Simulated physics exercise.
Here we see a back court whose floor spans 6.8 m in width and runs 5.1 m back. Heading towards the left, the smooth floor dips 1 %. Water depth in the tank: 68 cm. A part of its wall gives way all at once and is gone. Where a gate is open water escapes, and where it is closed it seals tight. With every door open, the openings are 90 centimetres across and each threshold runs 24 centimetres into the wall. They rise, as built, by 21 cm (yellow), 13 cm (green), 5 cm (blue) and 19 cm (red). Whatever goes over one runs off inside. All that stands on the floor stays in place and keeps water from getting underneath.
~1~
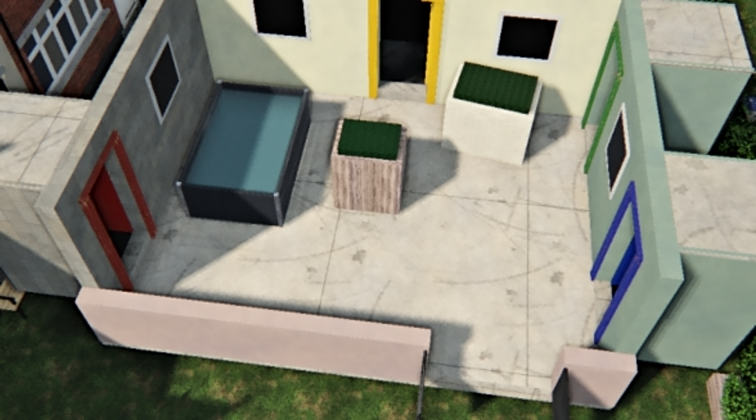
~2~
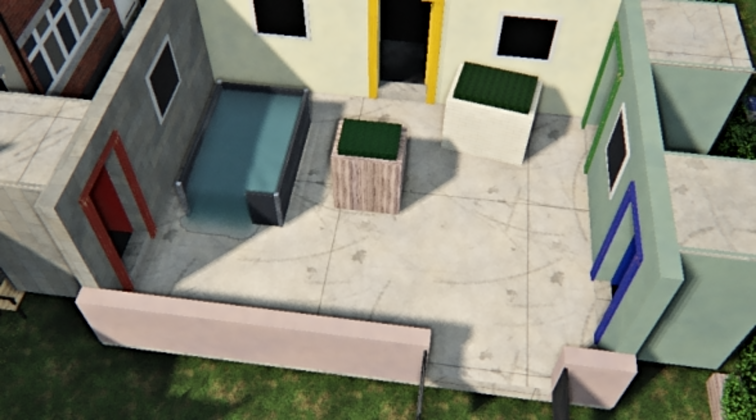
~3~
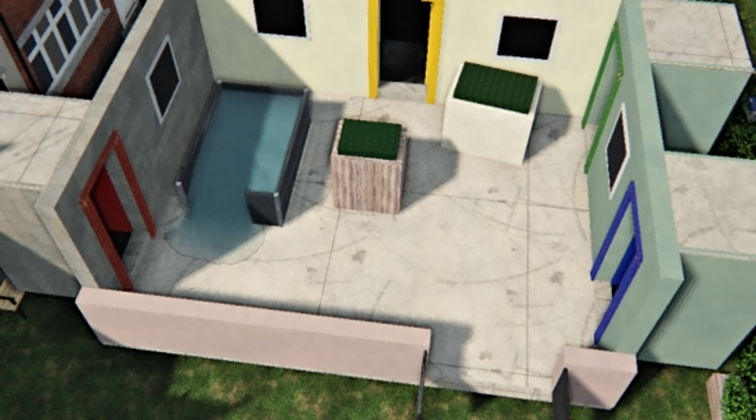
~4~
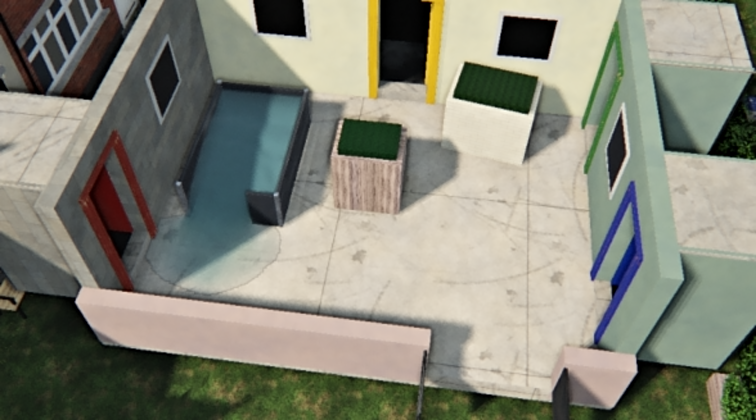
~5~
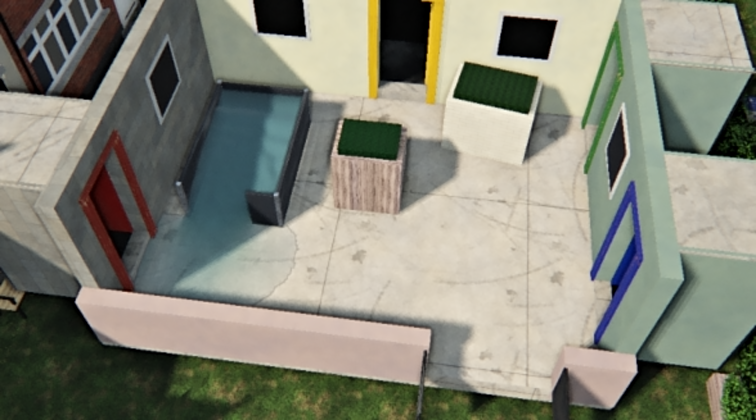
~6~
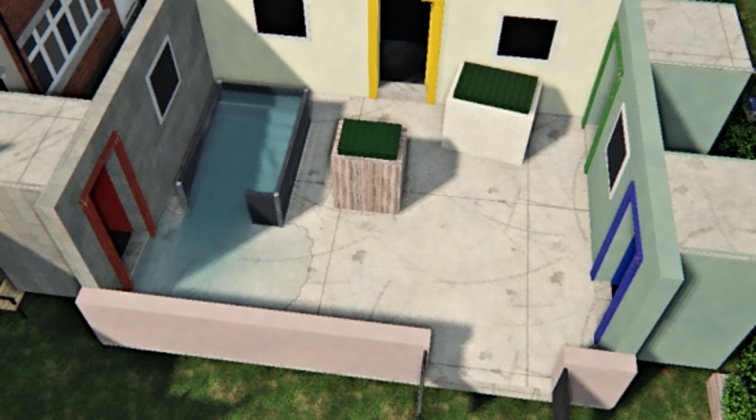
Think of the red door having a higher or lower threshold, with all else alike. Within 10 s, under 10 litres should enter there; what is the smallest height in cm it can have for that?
Around 31 cm.
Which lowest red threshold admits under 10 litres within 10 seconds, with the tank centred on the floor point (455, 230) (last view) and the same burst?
New minimum height: Approx. 17 cm.
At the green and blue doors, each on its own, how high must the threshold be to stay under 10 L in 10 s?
Roughly 8.5 cm for the green door and roughly 12.5 cm for the blue door.
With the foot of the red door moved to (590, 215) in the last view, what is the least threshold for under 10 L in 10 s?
Close to 8.0 cm at the least.
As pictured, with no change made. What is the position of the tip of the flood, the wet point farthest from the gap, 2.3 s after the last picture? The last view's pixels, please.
In the last picture, around (563, 362).
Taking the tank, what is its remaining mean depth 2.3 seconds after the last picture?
About 26 centimetres.
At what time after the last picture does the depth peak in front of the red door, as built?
At roughly 1.4 s.
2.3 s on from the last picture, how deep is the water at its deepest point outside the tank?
Up to some 30 cm.
Then, 0.7 s after the last picture water covers 15 % of the floor, deepest (51 cm) near (119, 320); 25 cm at the red door, 2 litres in over its 19 cm threshold.
Then, 2.3 s after the last picture water covers 45 % of the floor, deepest (30 cm) near (119, 320); 28 cm at the red door, 73 litres in over its 19 cm threshold.
Then, 9.3 s after the last picture water covers 95 % of the floor, deepest (12 cm) near (485, 116); 9 cm at the red door, 97 litres in over its 19 cm threshold.
At the red door as built, the water peaked near 32 cm, 1.3 s after the last picture.
With a threshold of 28 cm, 21 litres would have come in within the 10 s; with 37.5 cm, 2 litres. So under 10 litres takes about 31 cm.
